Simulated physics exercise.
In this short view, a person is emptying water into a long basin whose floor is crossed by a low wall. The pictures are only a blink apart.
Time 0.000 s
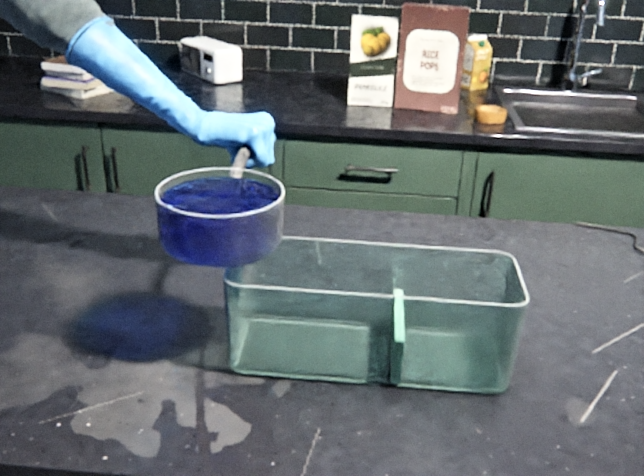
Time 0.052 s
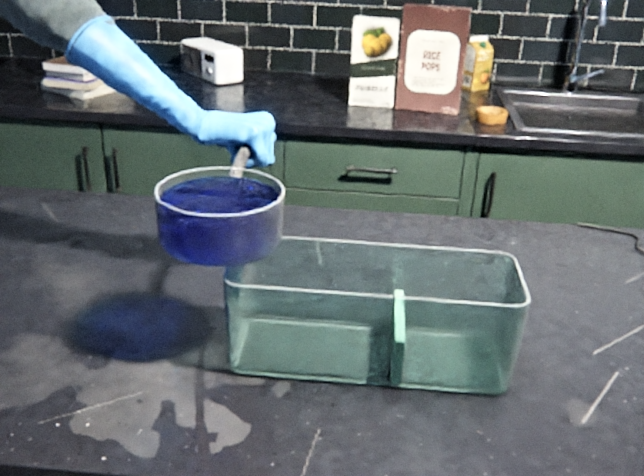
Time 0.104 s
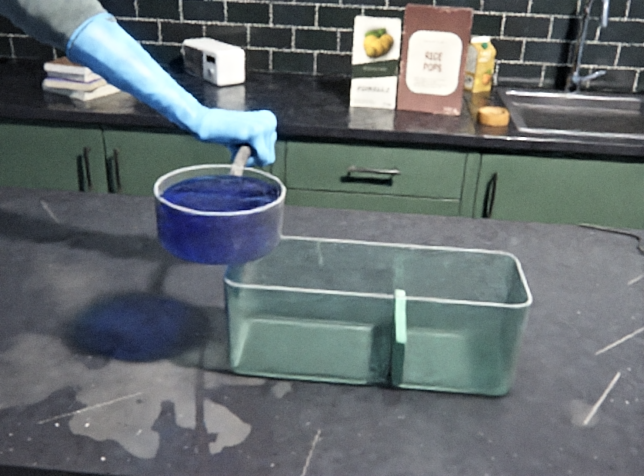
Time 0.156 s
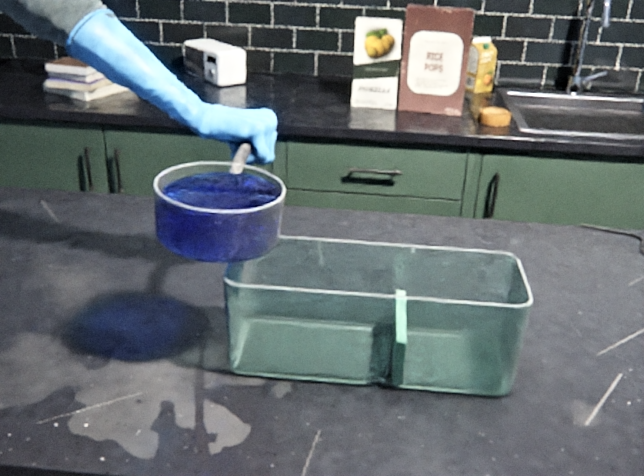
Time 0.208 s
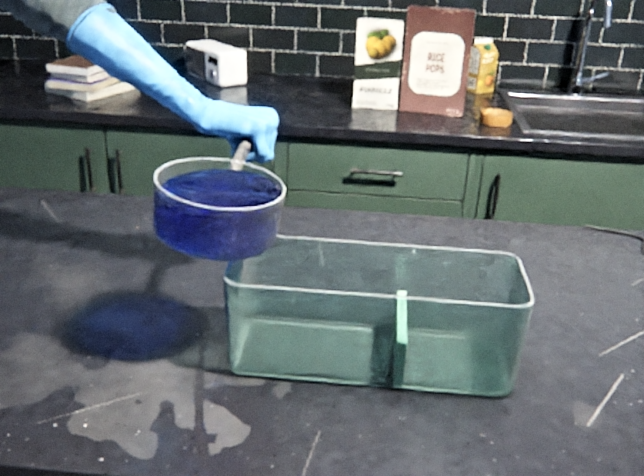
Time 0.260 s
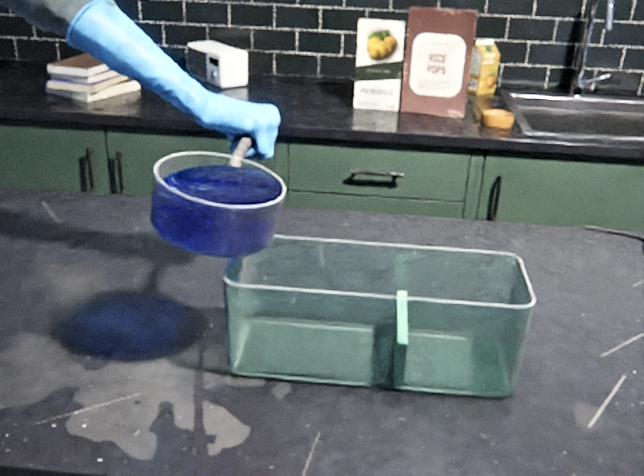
A blue-gloved hand reaches in from the upper left of a dark-countered kitchen, seen from slightly above, holding a clear round container of deep blue liquid by its handle. Below and to the right sits a long, greenish see-through basin with a low divider, before green cabinets, books, boxes and a sink. The container stays almost level, then tilts slightly rightward, while the view barely shifts.
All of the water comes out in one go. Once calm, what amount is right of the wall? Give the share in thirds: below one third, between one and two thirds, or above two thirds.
My call is that the right side misses a third.
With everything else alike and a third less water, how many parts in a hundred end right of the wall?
About 0 in a hundred.
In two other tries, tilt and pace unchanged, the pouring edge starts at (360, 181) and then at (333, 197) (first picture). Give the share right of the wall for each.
95 % and 65 %.
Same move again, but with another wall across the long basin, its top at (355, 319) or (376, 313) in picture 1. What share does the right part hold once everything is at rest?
Try 1: About 65 percent; try 2: About 20 percent.
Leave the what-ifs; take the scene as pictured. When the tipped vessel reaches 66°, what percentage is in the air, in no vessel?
Around 35 %.
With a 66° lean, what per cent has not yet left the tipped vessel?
Remaining share, estimated: 50 %.
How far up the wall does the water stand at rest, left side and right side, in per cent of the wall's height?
60 left, 0 right, give or take.
Then, 0.73 s in, the tilt is 66° and 49 per cent is still to pour, 18 is left of the wall and 0 right of it.
Then, 1.07 s in, the tilt is 103° and 6 per cent is still to pour, 85 is left of the wall and 1 right of it.
Then, 1.43 s in, the tilt is 113° and 0 per cent is still to pour, 97 is left of the wall and 1 right of it.
Then, 1.82 s in, the tilt is 113° and 0 per cent is still to pour, 97 is left of the wall and 2 right of it.
Finally, 97 per cent lies left of the wall, 2 right of it and 1 outside.
